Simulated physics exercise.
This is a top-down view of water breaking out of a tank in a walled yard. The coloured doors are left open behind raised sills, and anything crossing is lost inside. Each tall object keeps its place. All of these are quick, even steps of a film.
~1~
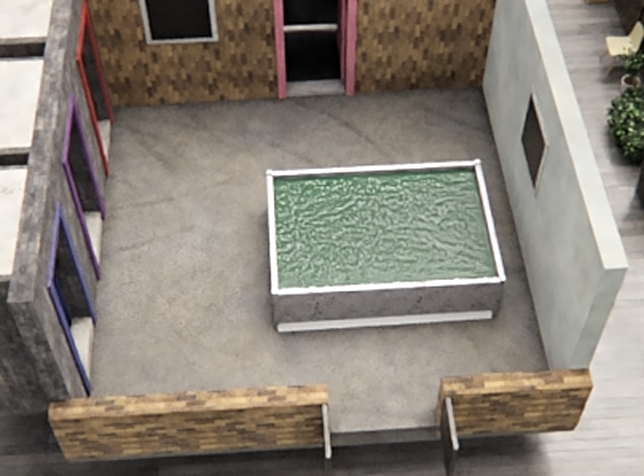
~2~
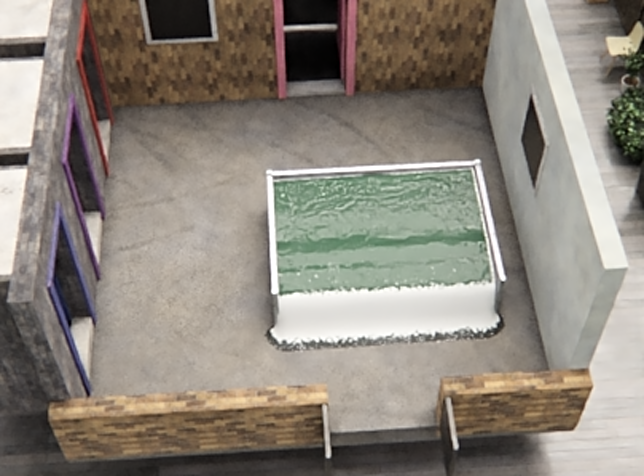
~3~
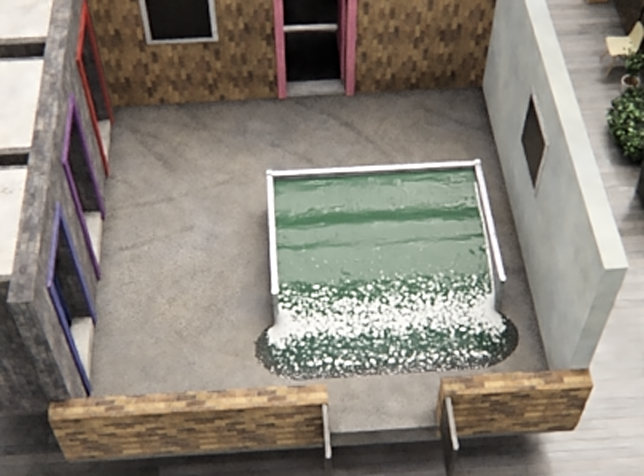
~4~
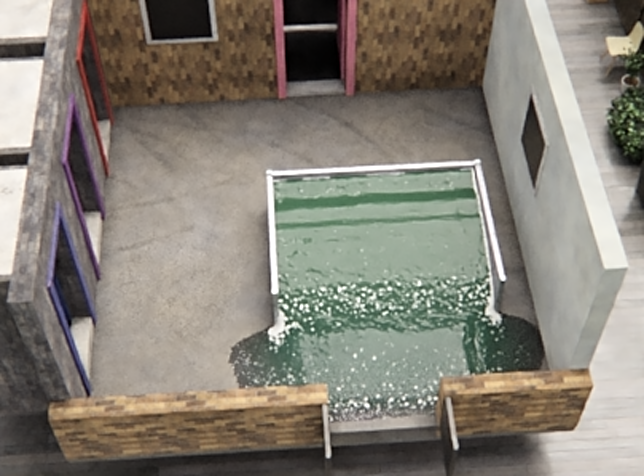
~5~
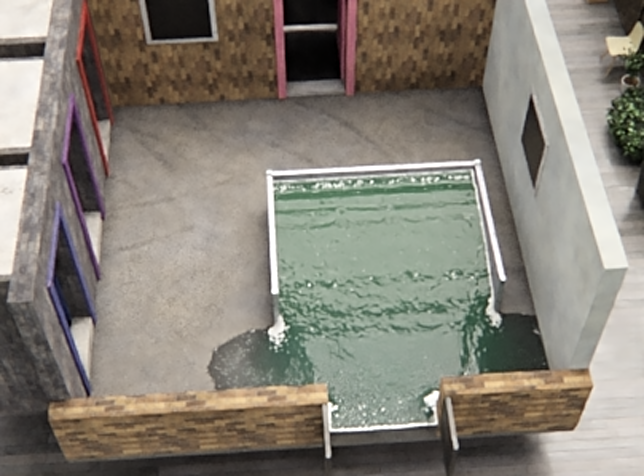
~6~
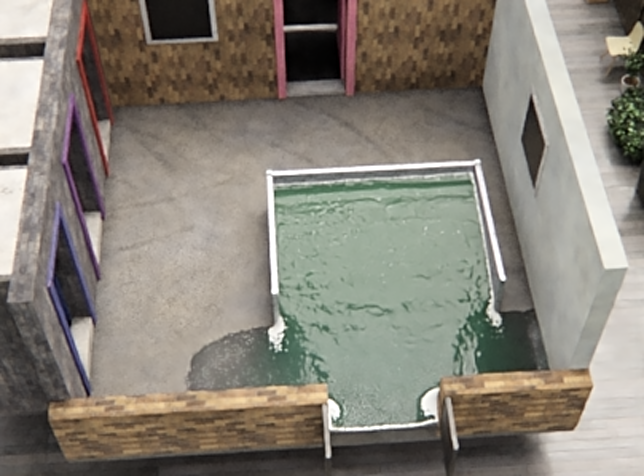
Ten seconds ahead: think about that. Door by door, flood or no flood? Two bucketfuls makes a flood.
Pink door: No flood, purple door: No flood, blue door: No flood, red door: No flood.
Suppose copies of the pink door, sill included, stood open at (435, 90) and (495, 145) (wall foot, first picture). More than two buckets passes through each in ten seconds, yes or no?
Door one beats the threshold, door two misses the threshold.
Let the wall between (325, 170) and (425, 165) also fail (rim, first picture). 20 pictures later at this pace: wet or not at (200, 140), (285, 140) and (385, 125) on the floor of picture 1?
So: Wetted, then wetted, then wetted.
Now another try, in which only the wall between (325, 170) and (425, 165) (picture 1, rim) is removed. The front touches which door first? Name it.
The pink door.
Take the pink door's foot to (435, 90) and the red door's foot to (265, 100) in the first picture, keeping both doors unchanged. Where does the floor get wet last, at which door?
It would be the red-painted one, I think.
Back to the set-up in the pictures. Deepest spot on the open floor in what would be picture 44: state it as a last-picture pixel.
Near (173, 111).
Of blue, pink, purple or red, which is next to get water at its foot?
I'd say it's the blue door.
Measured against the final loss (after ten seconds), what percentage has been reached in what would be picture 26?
It should be close to 75 percent by then.
A moment on, water covers 25 % of the floor; the pink door not reached, the purple door not reached, the blue door not reached, the red door not reached.
Next, water covers 35 % of the floor; the pink door not reached, the purple door not reached, the blue door wet at the sill, nothing in, the red door not reached.
Then, water covers 60 % of the floor; the pink door not reached, the purple door wet at the sill, nothing in, the blue door under two buckets in, the red door wet at the sill, nothing in.
Later, water covers 85 % of the floor; the pink door wet at the sill, nothing in, the purple door wet at the sill, nothing in, the blue door under two buckets in, the red door wet at the sill, nothing in.
In the end, water covers 95 % of the floor; the pink door wet at the sill, nothing in, the purple door wet at the sill, nothing in, the blue door under two buckets in, the red door under two buckets in.
